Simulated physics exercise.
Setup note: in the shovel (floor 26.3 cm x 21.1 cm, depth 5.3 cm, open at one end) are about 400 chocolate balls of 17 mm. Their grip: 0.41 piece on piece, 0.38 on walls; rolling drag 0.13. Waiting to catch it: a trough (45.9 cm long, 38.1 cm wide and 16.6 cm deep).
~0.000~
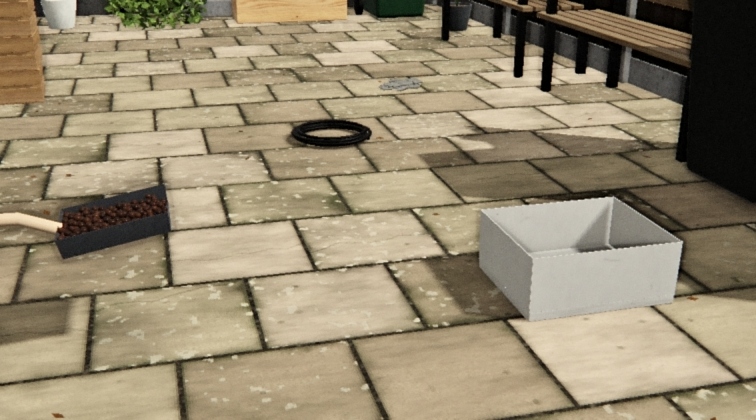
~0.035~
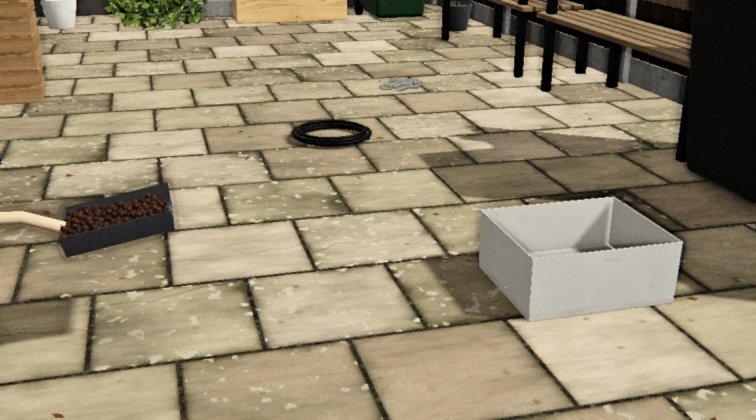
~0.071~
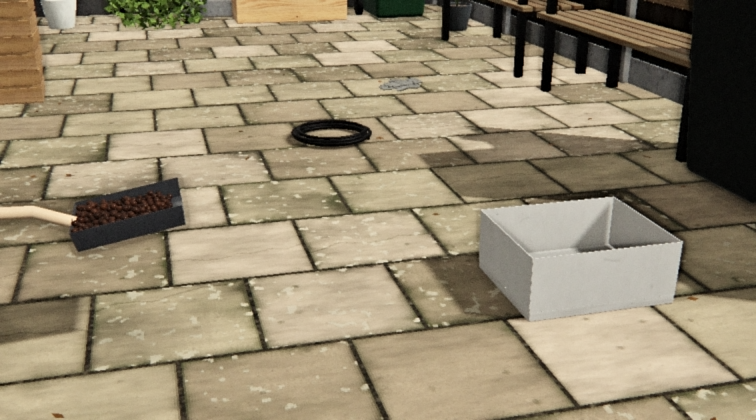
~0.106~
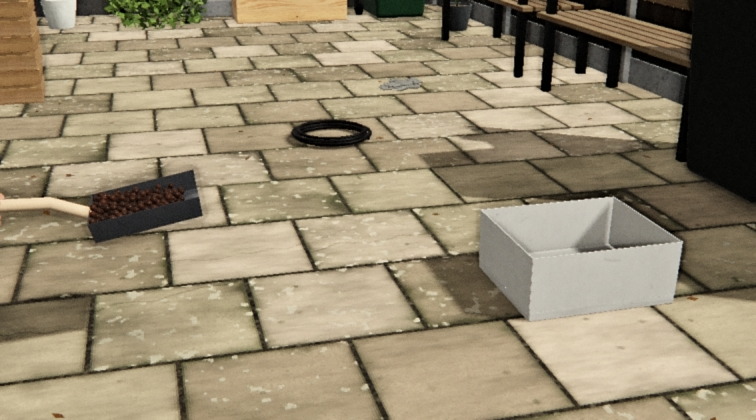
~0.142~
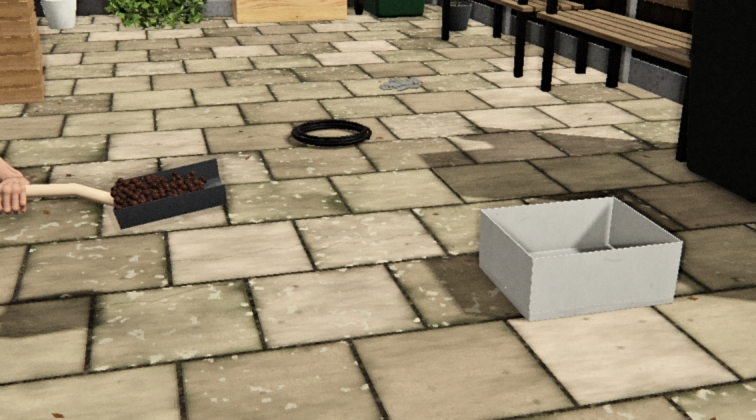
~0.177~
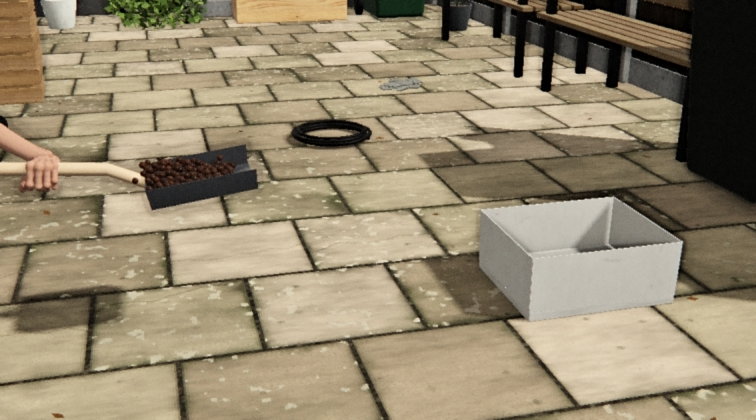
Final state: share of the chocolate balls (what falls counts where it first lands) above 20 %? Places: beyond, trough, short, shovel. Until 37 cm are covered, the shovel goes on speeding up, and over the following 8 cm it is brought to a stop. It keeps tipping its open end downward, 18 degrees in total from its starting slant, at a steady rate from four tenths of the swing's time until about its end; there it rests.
Ground beyond: Over, trough: Under, on the ground short of the target's middle: Under, shovel: Under.
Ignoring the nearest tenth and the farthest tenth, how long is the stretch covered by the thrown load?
Something like 20 cm, give or take.
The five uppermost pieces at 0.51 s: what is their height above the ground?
Roughly 80 cm.
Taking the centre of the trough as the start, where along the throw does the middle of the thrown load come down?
Offset: Approx. 65 cm beyond.
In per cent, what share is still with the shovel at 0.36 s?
Share remaining: Near 0 per cent.
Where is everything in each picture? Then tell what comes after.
In the first picture, shovel at (112, 228); tilt 10 degrees; moved 0.0 cm; low side left; open edge at (171, 216); middle of the load at (107, 220); trough at (577, 225).
In the second picture, shovel at (116, 227); tilt 10 degrees; moved 0.9 cm; low side left; open edge at (175, 214); middle of the load at (109, 218).
In the third picture, shovel at (127, 221); tilt 10 degrees; moved 3.9 cm; low side left; open edge at (185, 209); middle of the load at (119, 209).
In the fourth picture, shovel at (145, 212); tilt 10 degrees; moved 8.6 cm; low side left; open edge at (201, 201); middle of the load at (132, 199).
In the fifth picture, shovel at (170, 199); tilt 9 degrees; moved 15.4 cm; low side left; open edge at (225, 189); middle of the load at (154, 186).
In the sixth picture, shovel at (202, 182); tilt 7 degrees; moved 23.9 cm; low side left; open edge at (254, 175); middle of the load at (177, 169); trough at (577, 225). It turns about 140 degrees a second.
Then, at 0.28 s, tilt 5 degrees; shovel 80 %, in the air 20 %; middle of all pieces near (296, 114).
After 0.36 s, tilt 8 degrees; in the air 100 %; middle of all pieces near (387, 86).
After 0.44 s, tilt 8 degrees; in the air 100 %; middle of all pieces near (472, 81).
After 0.51 s, tilt 8 degrees; in the air 100 %; middle of all pieces near (542, 96).
By 2.1 s all is still; beyond 100 %, trough 0 %, short 0 %, shovel 0 %.
